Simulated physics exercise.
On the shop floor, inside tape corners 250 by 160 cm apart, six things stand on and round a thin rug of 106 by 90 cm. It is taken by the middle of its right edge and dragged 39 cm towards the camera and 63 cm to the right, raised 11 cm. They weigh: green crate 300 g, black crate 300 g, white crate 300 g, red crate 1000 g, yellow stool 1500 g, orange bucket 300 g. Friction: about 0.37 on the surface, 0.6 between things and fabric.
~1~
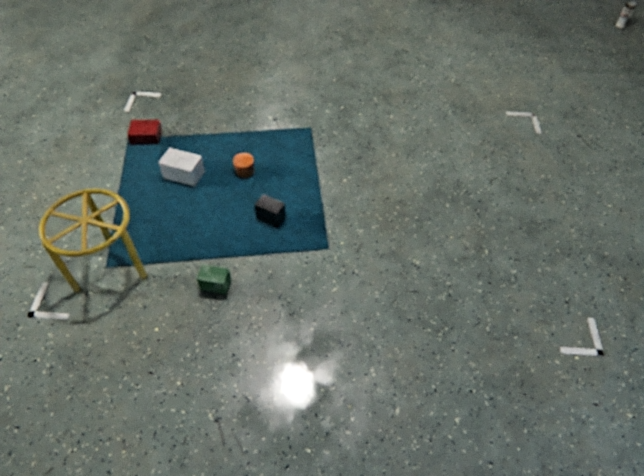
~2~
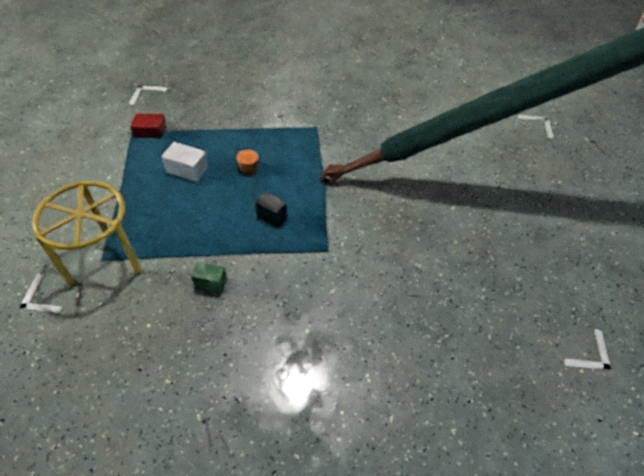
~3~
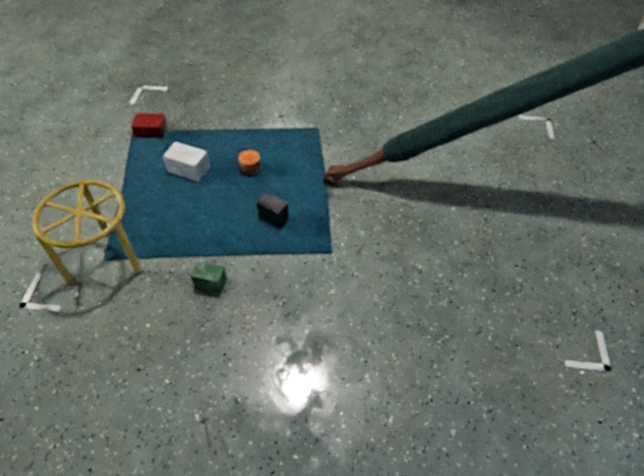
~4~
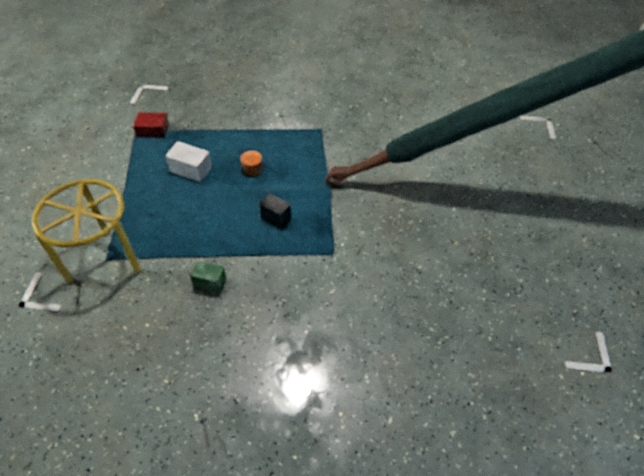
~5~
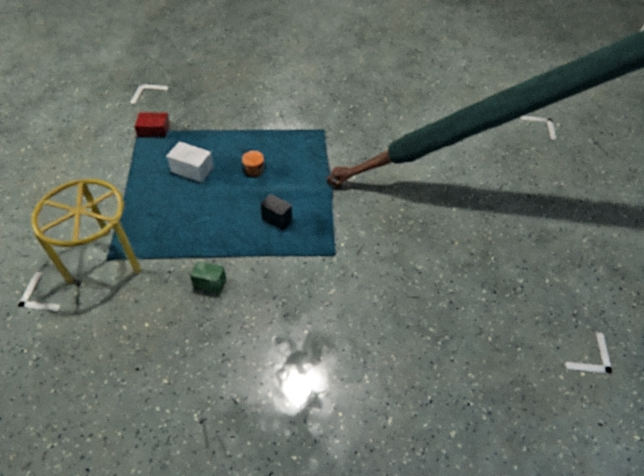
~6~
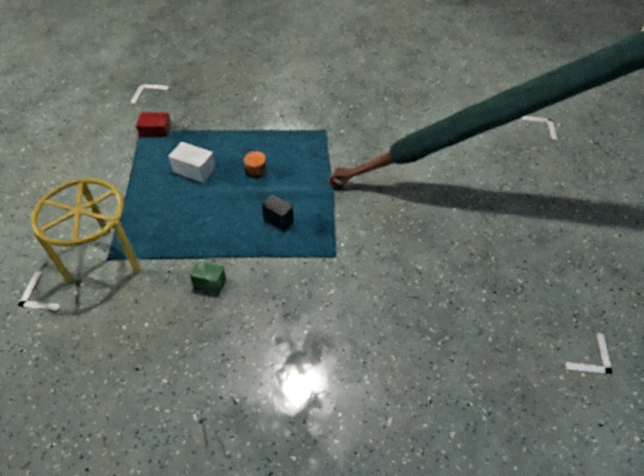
A thin blue rug slid slightly to the right as an arm in a green sleeve pulled its right edge, carrying the white, black and red blocks and the orange bucket along with it.
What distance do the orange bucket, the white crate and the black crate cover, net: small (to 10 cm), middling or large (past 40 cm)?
In order: The orange bucket travels a long way; the white crate travels a long way; the black crate ends far away.
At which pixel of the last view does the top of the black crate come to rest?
Around (389, 255).
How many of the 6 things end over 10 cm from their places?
I count 4.
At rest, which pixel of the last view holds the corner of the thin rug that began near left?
Around (210, 261).
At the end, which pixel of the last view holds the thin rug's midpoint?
Around (342, 228).
Next, middle of the thin rug at (263, 200); orange bucket 27 cm off its start, white crate 24 cm off its start, black crate 23 cm off its start.
Then, middle of the thin rug at (295, 211); orange bucket 47 cm off its start, white crate 44 cm off its start, black crate 38 cm off its start.
After that, middle of the thin rug at (330, 220); orange bucket 67 cm off its start at (360, 205), white crate 64 cm off its start at (295, 188), black crate 56 cm off its start at (376, 246).
Later, middle of the thin rug at (342, 228); orange bucket 76 cm off its start, white crate 72 cm off its start, black crate 63 cm off its start.
At the end, middle of the thin rug at (342, 228); orange bucket 76 cm off its start at (375, 215), white crate 73 cm off its start at (310, 196), black crate 63 cm off its start at (389, 255), red crate 74 cm off its start at (272, 148).
